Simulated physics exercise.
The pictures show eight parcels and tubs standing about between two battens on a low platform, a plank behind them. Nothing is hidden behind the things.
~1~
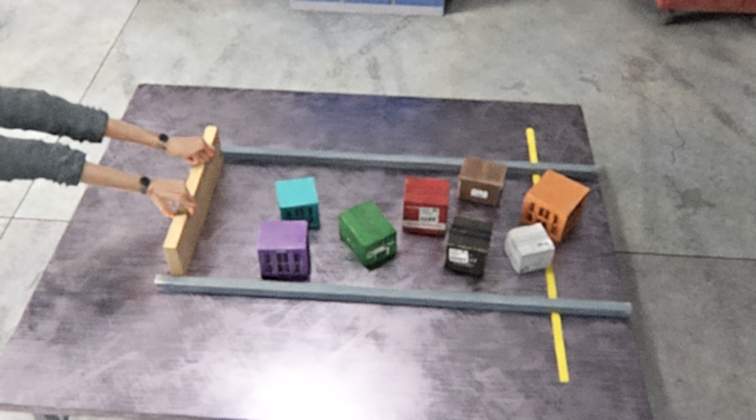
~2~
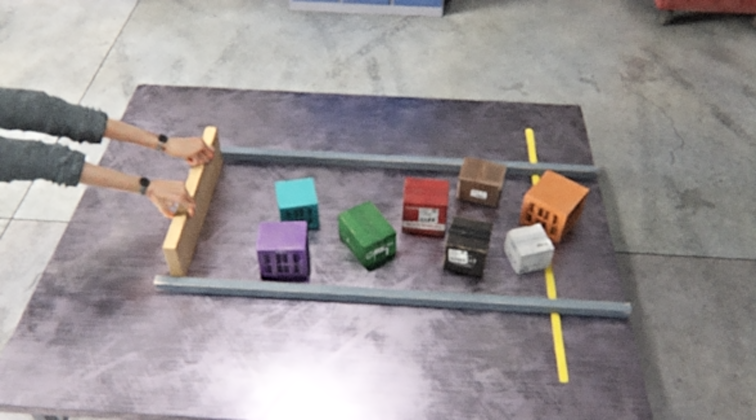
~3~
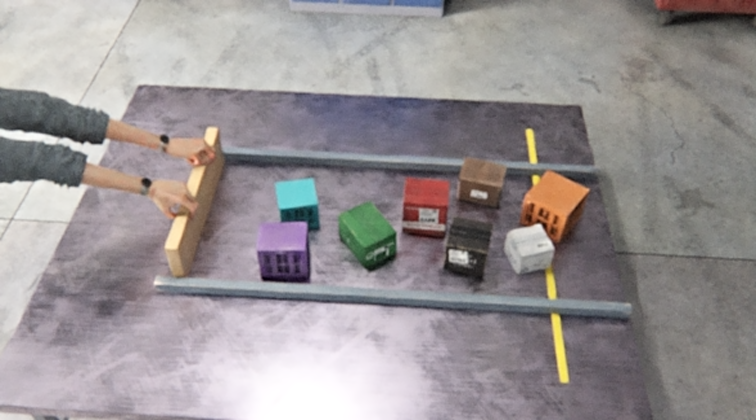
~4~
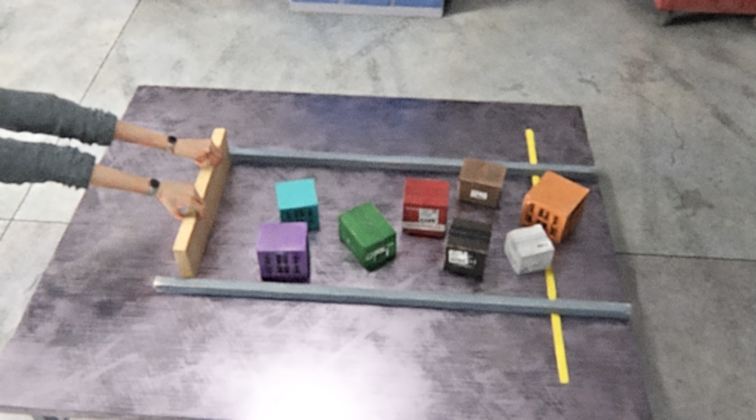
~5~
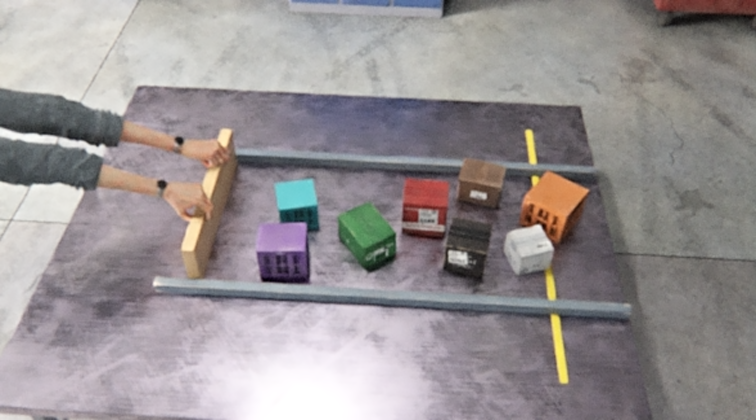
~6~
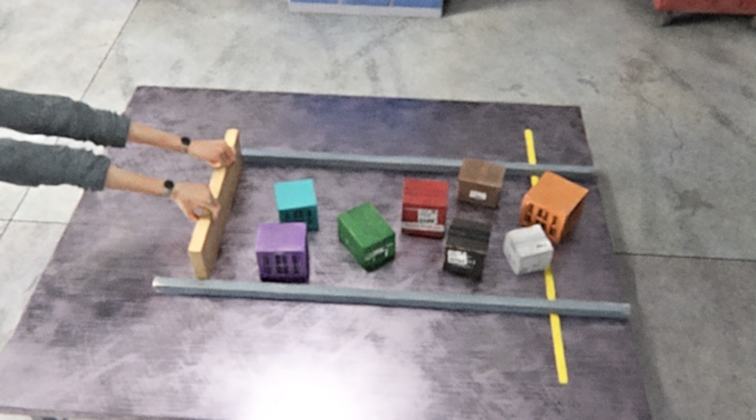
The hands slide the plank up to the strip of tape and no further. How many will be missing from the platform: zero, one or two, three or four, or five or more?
The number that fall off is three or four.
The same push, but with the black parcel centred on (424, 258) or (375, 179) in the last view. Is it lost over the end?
In that order, it is lost; remains up.
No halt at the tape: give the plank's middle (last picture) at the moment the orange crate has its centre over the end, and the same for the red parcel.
Near (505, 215) and (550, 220).
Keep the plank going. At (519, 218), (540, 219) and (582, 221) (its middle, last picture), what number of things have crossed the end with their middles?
Past the end: 3, 3 and 5.
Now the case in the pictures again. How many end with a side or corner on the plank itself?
3 of them.
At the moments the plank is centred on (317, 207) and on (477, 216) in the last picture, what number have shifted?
By then 3, and 8.
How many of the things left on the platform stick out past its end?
The number is 2.
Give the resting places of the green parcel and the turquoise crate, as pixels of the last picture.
First (609, 253), then (564, 222).
Soon after, none off yet; orange crate at rest near (553, 207); white parcel at rest near (528, 250); brown tote at rest near (480, 183).
After that, none off yet; orange crate at rest near (553, 207); white parcel displaced about its own width near (552, 254); brown tote at rest near (480, 183).
And then, none off yet; orange crate displaced about its own width near (592, 205); white parcel displaced well along near (632, 271); brown tote displaced a little near (501, 182).
In the end, the number that fall off is three or four; gone, black parcel, white parcel and orange crate.
